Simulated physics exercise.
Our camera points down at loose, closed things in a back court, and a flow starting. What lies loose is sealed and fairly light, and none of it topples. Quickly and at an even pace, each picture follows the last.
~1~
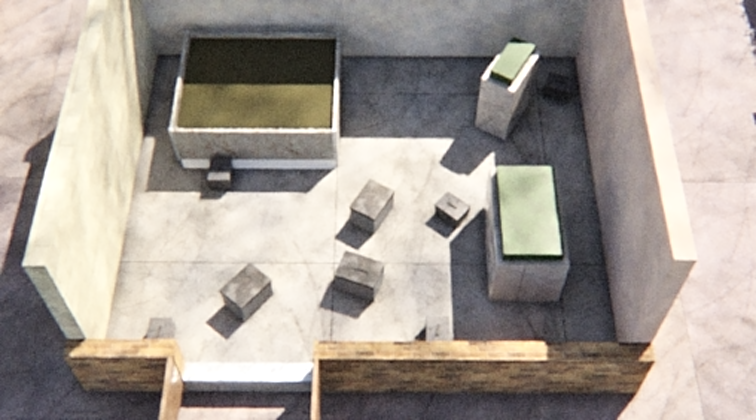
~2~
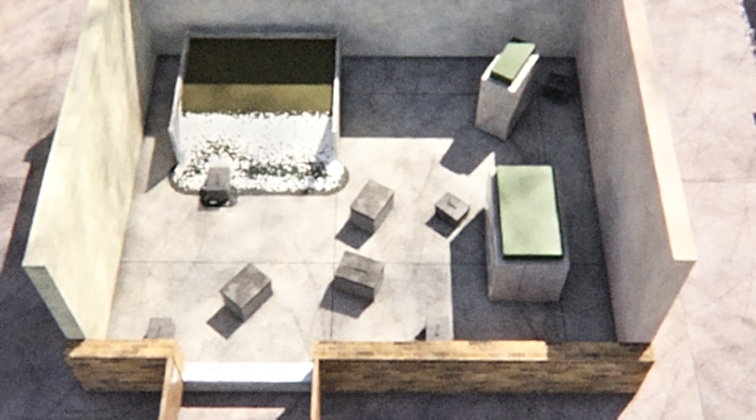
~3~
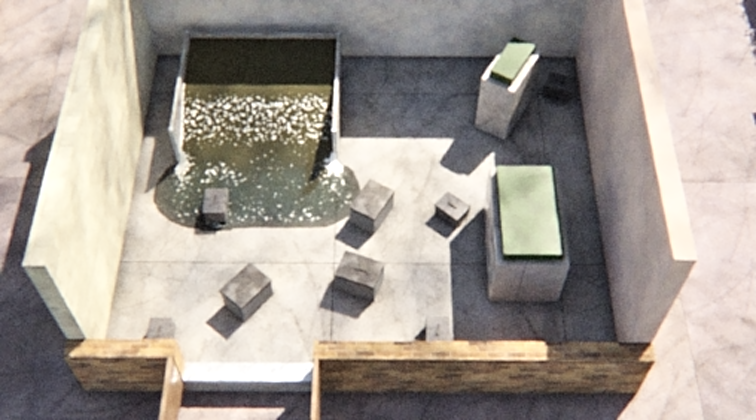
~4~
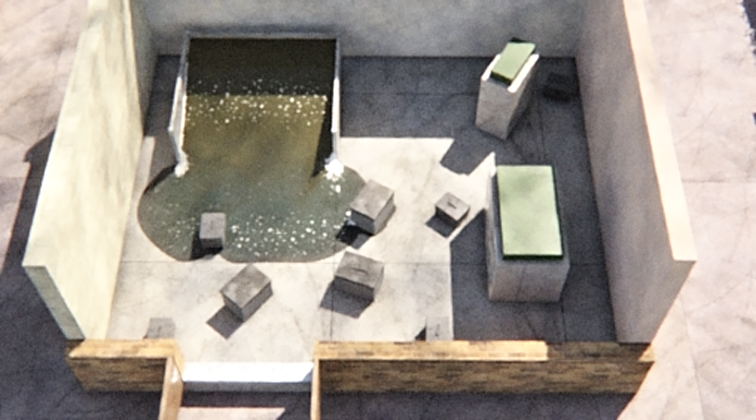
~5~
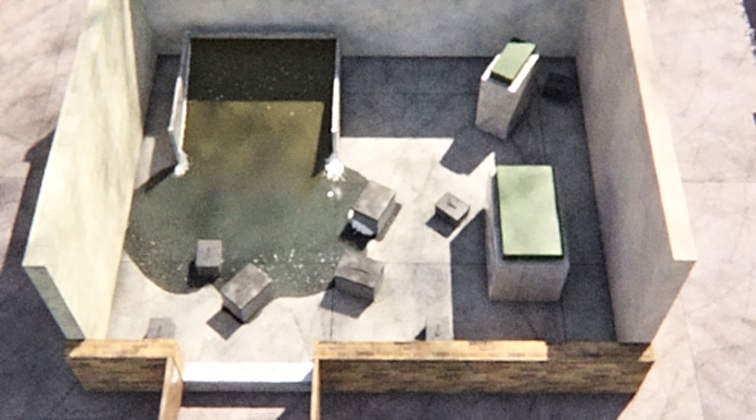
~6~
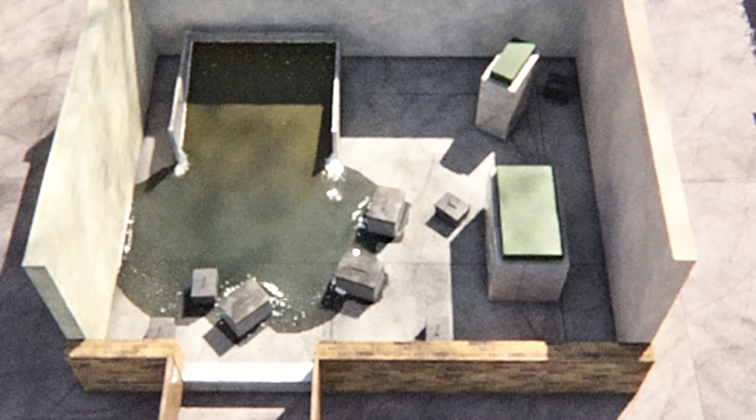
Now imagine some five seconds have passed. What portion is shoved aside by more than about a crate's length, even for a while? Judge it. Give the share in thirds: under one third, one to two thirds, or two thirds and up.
Two thirds and up.
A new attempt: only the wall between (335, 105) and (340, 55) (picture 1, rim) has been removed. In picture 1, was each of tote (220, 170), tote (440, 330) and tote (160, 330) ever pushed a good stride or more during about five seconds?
Here is how they go, in order: Fails to go that far, dislodged that far, and fails to go that far.
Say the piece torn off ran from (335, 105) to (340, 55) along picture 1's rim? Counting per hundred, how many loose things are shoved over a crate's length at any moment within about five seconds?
50 % or thereabouts.
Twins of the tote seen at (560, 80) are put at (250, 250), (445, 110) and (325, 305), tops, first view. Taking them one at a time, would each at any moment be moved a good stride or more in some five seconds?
Taking them one at a time: Gets driven off, then remains close, then gets driven off.
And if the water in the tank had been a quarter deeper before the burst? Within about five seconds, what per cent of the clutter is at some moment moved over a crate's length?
I'd put it near 100 out of a hundred.
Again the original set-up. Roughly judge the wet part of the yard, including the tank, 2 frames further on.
Estimate: Near 45 %.
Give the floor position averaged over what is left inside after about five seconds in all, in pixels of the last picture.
That averages to about (521, 198) on the floor.
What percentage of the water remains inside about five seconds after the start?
I'd put it near 64 per cent.
A moment on, 3 of 8 are well off their spots; 2 afloat.
Next, 5 of 8 are well off their spots; 3 afloat.
Later, 6 of 8 are well off their spots; 3 afloat.
In the end, 6 of 8 are well off their spots, and 6 have been at some point; 3 afloat.
